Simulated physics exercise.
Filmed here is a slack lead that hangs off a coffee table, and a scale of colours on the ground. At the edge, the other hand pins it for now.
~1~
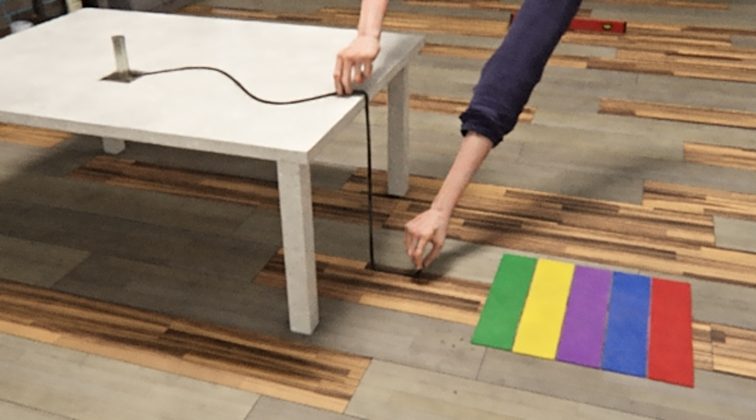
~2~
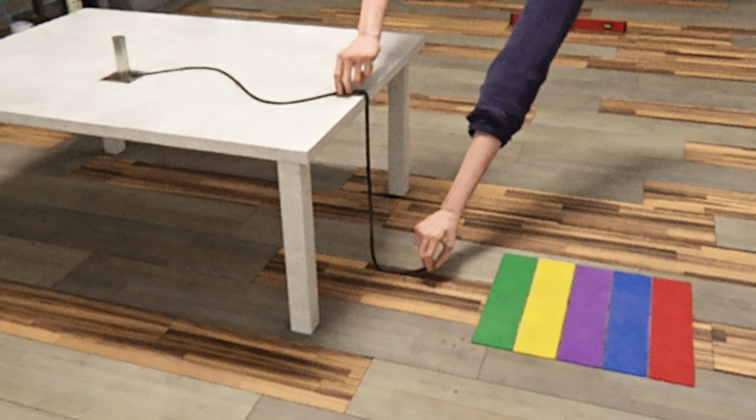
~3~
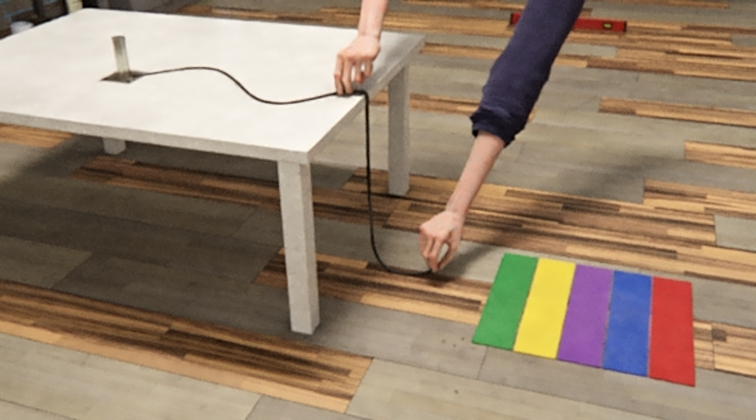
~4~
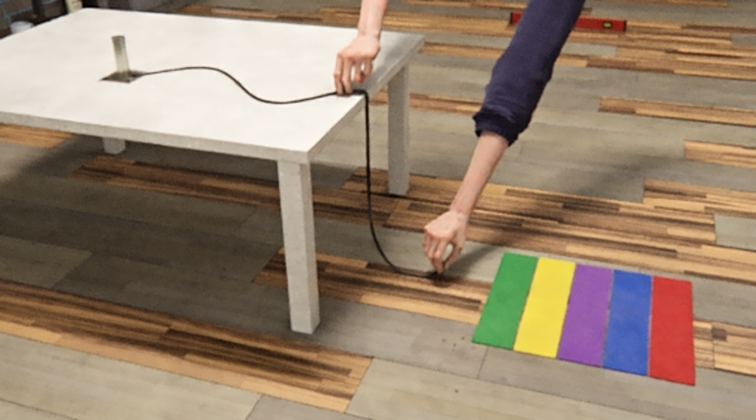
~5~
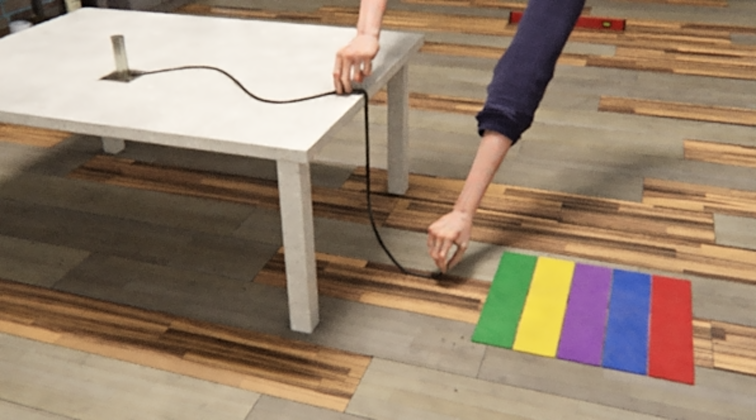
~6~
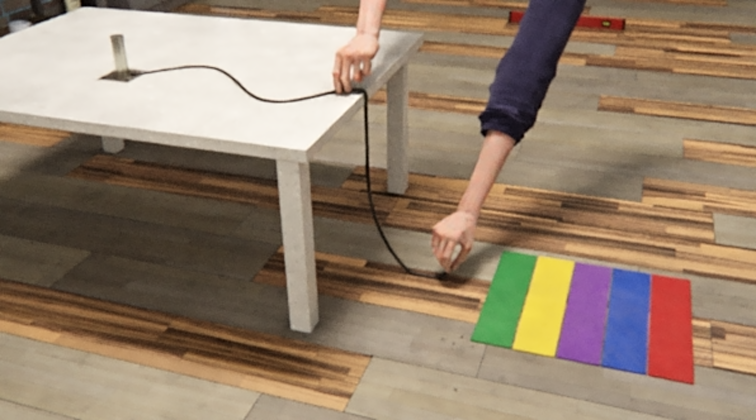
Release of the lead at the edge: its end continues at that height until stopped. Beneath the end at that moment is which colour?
Beneath it is blue.
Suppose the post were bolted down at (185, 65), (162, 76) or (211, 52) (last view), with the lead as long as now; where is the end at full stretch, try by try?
Try by try, about (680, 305), (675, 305) and (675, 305).
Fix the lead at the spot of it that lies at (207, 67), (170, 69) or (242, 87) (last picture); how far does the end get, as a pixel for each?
(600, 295), (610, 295) and (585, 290).
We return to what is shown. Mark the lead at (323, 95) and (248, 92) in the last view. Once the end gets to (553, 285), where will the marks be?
Positions: (366, 116) for the first, (296, 85) for the second.
A little later, end near (553, 285); over yellow.
Next, end near (599, 293); over purple.
When it is tight, end near (628, 298); over blue. It gets as far as the blue strip.
